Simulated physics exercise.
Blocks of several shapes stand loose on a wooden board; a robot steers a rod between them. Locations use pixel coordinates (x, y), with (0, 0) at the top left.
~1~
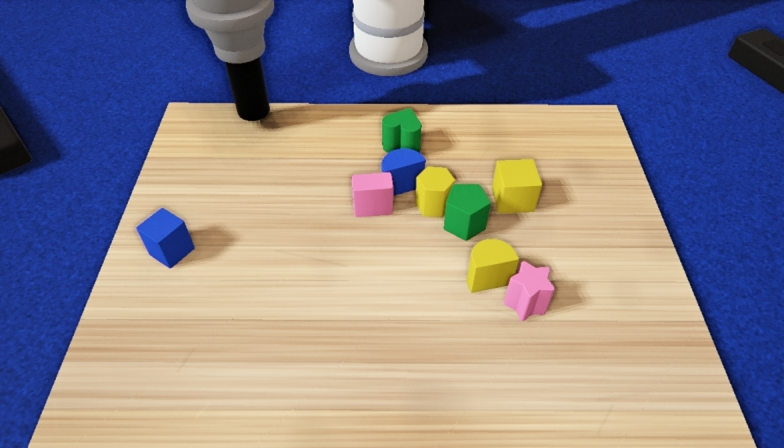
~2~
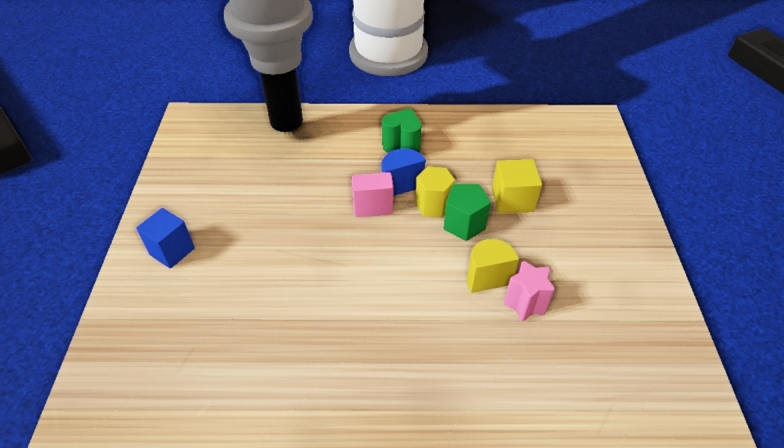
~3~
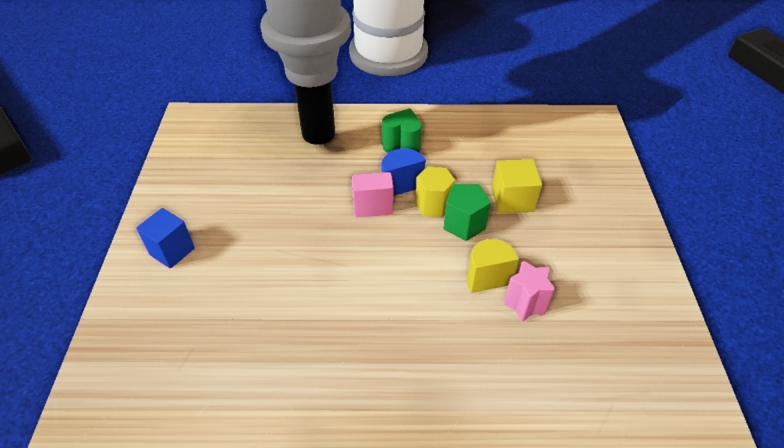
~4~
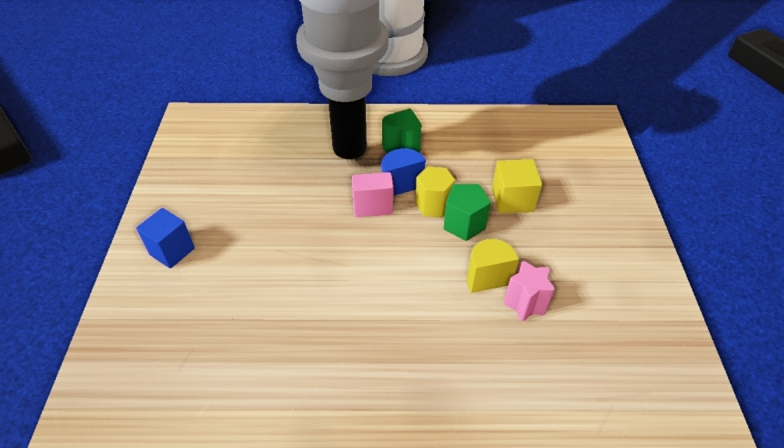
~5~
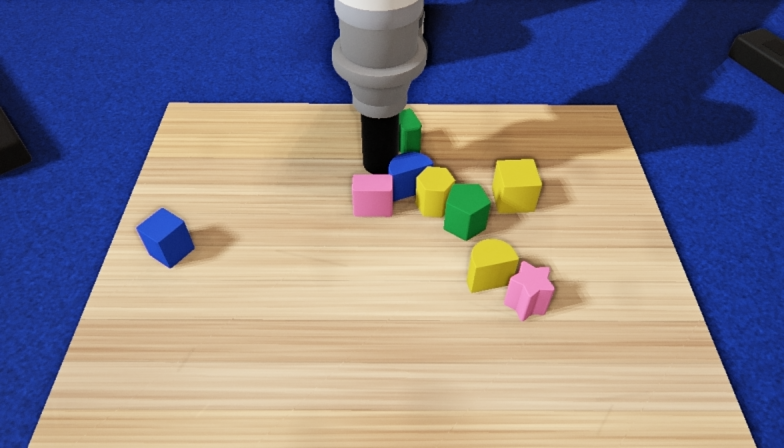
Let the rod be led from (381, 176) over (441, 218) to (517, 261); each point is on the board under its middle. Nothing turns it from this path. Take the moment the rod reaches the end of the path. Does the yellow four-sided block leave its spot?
Short answer: Yes.
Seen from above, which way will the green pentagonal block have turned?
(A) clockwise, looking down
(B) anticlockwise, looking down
I choose A.
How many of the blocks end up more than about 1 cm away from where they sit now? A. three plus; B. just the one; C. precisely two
Answer: A.
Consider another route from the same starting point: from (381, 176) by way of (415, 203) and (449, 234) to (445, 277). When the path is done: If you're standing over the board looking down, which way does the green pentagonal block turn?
It ends up turned clockwise.
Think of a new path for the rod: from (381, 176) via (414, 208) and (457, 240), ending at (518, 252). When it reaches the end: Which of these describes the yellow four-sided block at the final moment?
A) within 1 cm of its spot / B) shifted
B
What follows on the original path. One third of the way, rod at (421, 193); blue half-round block at (457, 181), turned 55° anticlockwise; yellow hexagon at (485, 185), turned 25° anticlockwise; green pentagonal block at (499, 211), turned 60° clockwise.
Two thirds of the way, rod at (467, 222); blue half-round block at (505, 204), turned 85° anticlockwise; yellow hexagon at (531, 196), turned 55° anticlockwise; green pentagonal block at (537, 233), turned 105° clockwise; yellow four-sided block at (539, 170), turned 55° anticlockwise.
At the end, rod at (519, 251); blue half-round block at (552, 218), turned 135° anticlockwise; yellow hexagon at (557, 198), turned 100° anticlockwise; green pentagonal block at (564, 251), turned 150° clockwise; yellow four-sided block at (543, 169), turned 70° anticlockwise.
